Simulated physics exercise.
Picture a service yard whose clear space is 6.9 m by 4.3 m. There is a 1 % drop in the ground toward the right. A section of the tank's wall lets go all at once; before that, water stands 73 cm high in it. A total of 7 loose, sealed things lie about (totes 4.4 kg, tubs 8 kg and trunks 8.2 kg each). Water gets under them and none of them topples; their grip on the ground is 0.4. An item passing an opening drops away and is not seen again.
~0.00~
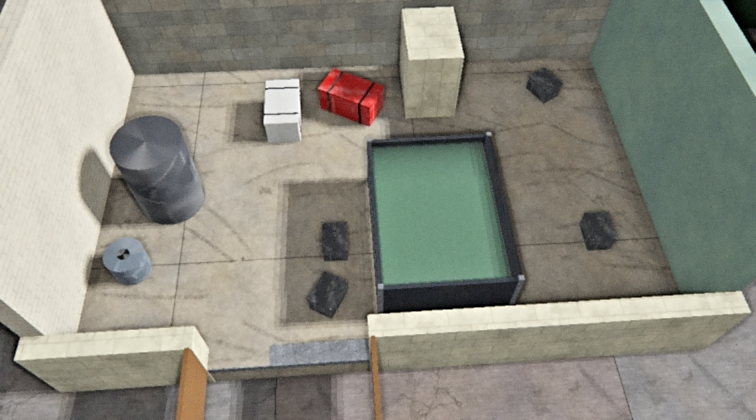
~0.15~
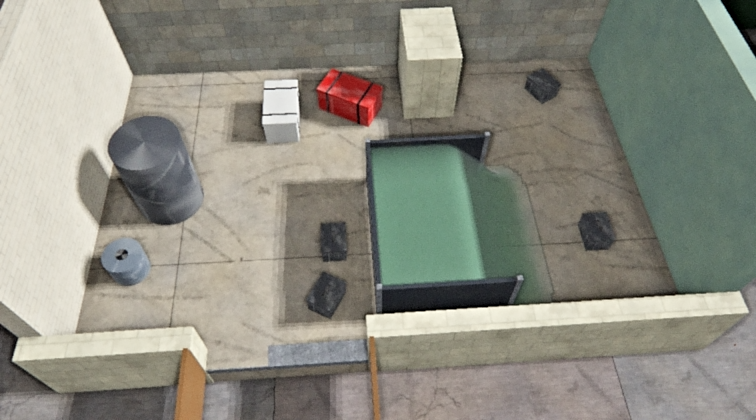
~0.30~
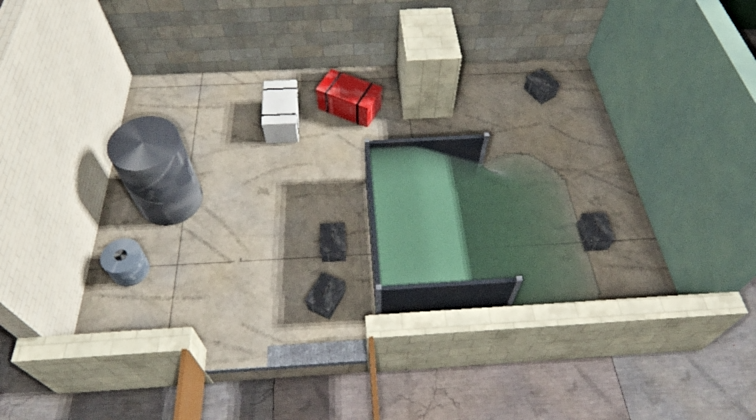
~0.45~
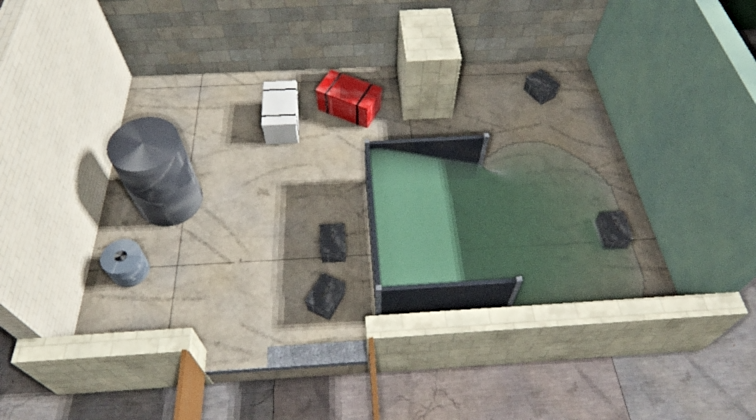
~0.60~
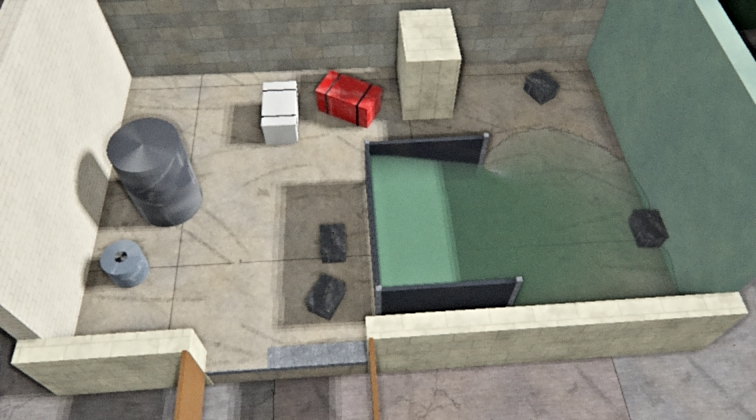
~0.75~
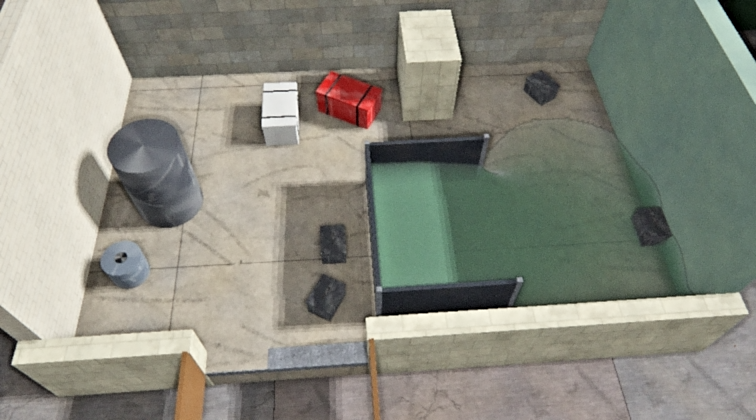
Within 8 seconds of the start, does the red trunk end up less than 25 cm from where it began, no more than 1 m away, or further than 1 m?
It ends up no more than 1 m away.
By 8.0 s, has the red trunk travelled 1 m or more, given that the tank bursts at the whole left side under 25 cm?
The answer: The red trunk is taken far off.
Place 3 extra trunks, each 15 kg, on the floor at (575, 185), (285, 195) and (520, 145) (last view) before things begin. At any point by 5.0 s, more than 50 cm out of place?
From first to last: Surpasses it, does not reach it, surpasses it.
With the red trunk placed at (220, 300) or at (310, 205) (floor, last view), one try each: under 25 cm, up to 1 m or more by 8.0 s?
Well, it scarcely moves on the first try and scarcely moves on the second.
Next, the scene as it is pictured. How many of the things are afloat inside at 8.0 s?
It comes to 3 of them.
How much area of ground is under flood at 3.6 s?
At that time the wet patch spans about 16 m2.
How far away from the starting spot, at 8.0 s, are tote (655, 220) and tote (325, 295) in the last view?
Taking them in turn, the shifts are 120 cm and 0 cm.
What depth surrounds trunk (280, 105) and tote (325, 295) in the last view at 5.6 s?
About 3 and 1 cm.
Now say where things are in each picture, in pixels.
The first frame shows the red trunk at (351, 87), on the bottom; 2.7 m2 under water; 0 of 7 have shifted.
The second frame shows the red trunk at (350, 88), on the bottom; 3.8 m2 under water; 0 of 7 have shifted.
The third frame shows the red trunk at (349, 88), on the bottom; 5.2 m2 under water; 0 of 7 have shifted.
The fourth frame shows the red trunk at (349, 89) rests on the ground; water covers 6.7 m2; 1 of 7 have shifted.
The fifth frame shows the red trunk at (348, 89) rests on the ground; 8.2 m2 under water; 1 of 7 have shifted.
The sixth frame shows the red trunk at (349, 90) rests on the ground; water covers 8.7 m2; 1 of 7 have shifted.
After 1.6 s the red trunk is near (349, 90), 0.0 m from its start, aground; 0 of 7 are out; 1 afloat.
After 3.6 s the red trunk is near (349, 90), 0.0 m from its start, aground; 0 of 7 are out; 2 afloat.
After 5.6 s the red trunk is near (348, 99), 0.2 m from its start, afloat; 0 of 7 are out; 3 afloat.
After 8.0 s the red trunk is near (361, 73), 0.4 m from its start, afloat; 0 of 7 are out; 3 afloat.
